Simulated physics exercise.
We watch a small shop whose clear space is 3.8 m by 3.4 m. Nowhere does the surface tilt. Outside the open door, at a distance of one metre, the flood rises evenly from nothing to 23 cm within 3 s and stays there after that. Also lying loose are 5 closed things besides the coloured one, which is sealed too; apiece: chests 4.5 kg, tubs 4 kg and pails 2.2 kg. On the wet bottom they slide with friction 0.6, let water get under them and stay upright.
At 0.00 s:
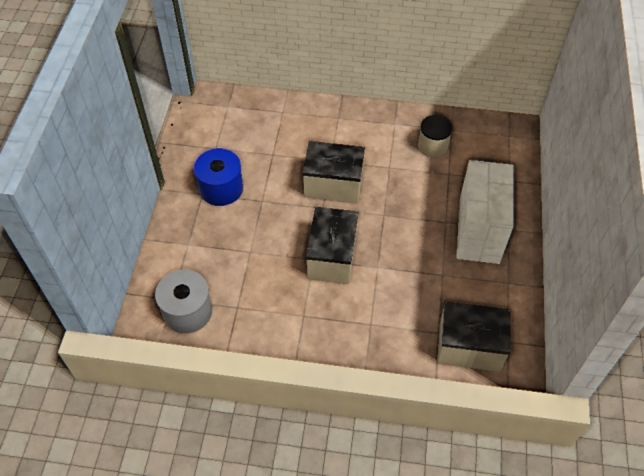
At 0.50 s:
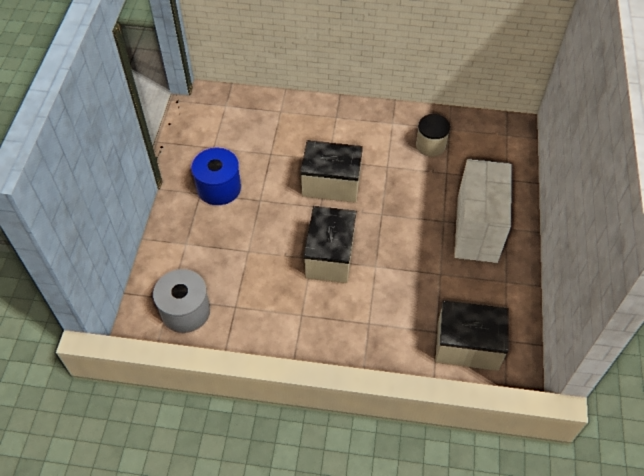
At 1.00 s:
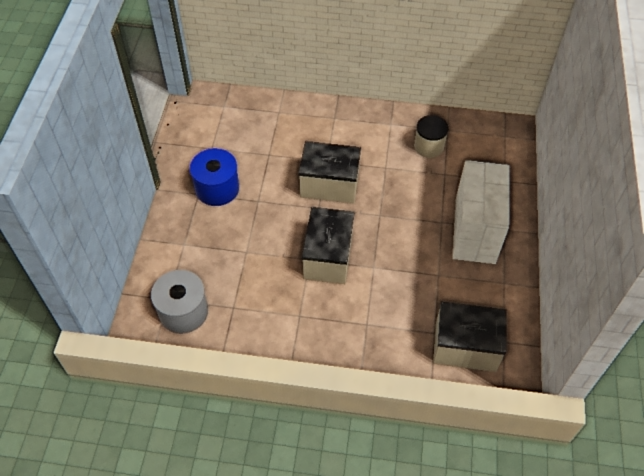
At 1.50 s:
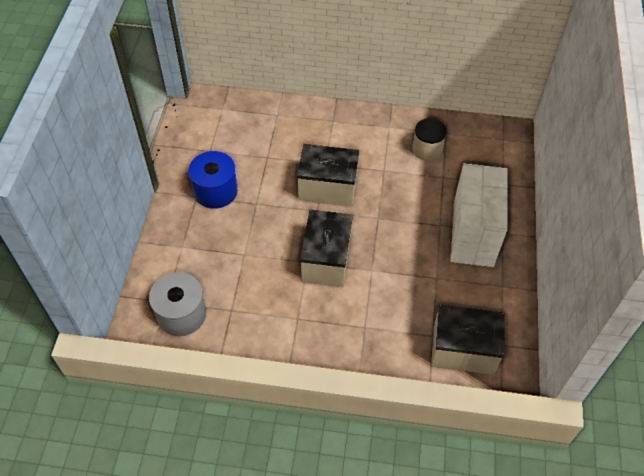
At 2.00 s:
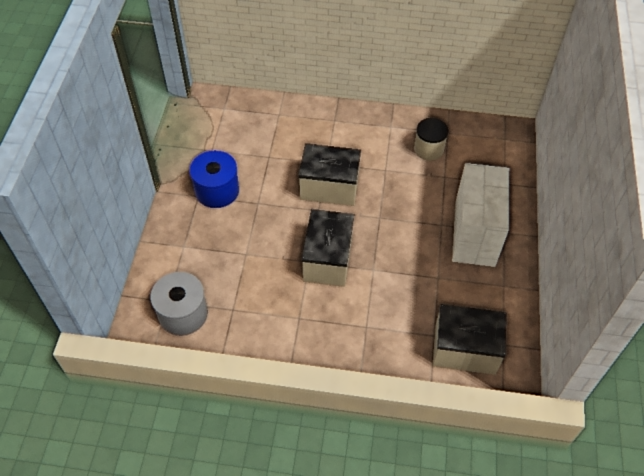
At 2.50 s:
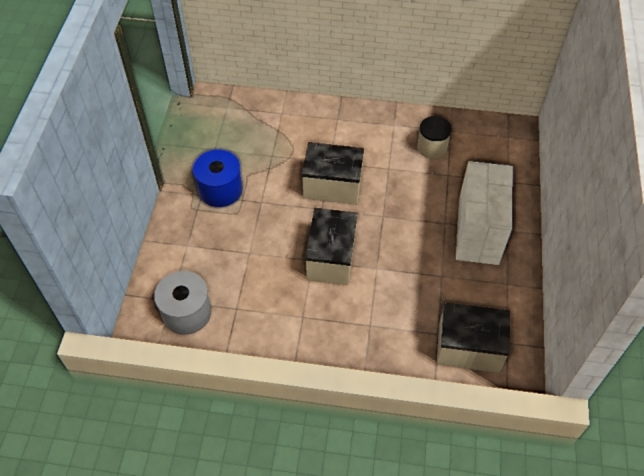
A small room with tan floor tiles, a pale brick back wall and an open doorway at the left is seen from high above, its front edged by a low cream wall. A blue tub stands near the doorway, a grey one below it, with dark-topped blocks, a small round container and a pale box rightward. Greenish water surrounds the room, then spreads in through the doorway around the blue tub, while the objects stay put and the view shifts very slightly.
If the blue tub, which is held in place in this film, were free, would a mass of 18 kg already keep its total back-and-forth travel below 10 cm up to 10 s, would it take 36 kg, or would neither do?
Only the heavier mass suffices.
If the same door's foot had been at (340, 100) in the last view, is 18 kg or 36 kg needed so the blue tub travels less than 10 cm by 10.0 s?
Just the heavy one.
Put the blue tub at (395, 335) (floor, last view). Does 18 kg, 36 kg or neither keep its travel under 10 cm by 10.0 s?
Result: Heavy passes, light fails.
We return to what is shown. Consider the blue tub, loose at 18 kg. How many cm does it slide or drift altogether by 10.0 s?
It covers about 20 cm altogether.
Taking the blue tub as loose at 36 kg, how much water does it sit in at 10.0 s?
Around 13 cm.
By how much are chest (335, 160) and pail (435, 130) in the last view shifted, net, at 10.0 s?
Shifts: 60 cm / 250 cm.
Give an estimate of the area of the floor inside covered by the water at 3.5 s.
That flooded area is roughly 4.0 m2.
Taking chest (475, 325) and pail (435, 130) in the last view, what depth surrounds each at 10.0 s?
Depth approx. 6 cm / 13 cm.
After 3.5 s the blue tub would be 1 cm from its start with 18 kg and 0 cm from its start with 36 kg; 6 cm of water round it then.
After 4.5 s the blue tub would be 19 cm from its start with 18 kg and 0 cm from its start with 36 kg; 6 cm of water round it then.
After 7.0 s the blue tub would be 19 cm from its start with 18 kg and 0 cm from its start with 36 kg; 6 cm of water round it then.
After 10.0 s the blue tub would be 23 cm from its start with 18 kg and 0 cm from its start with 36 kg; 13 cm of water round it then.
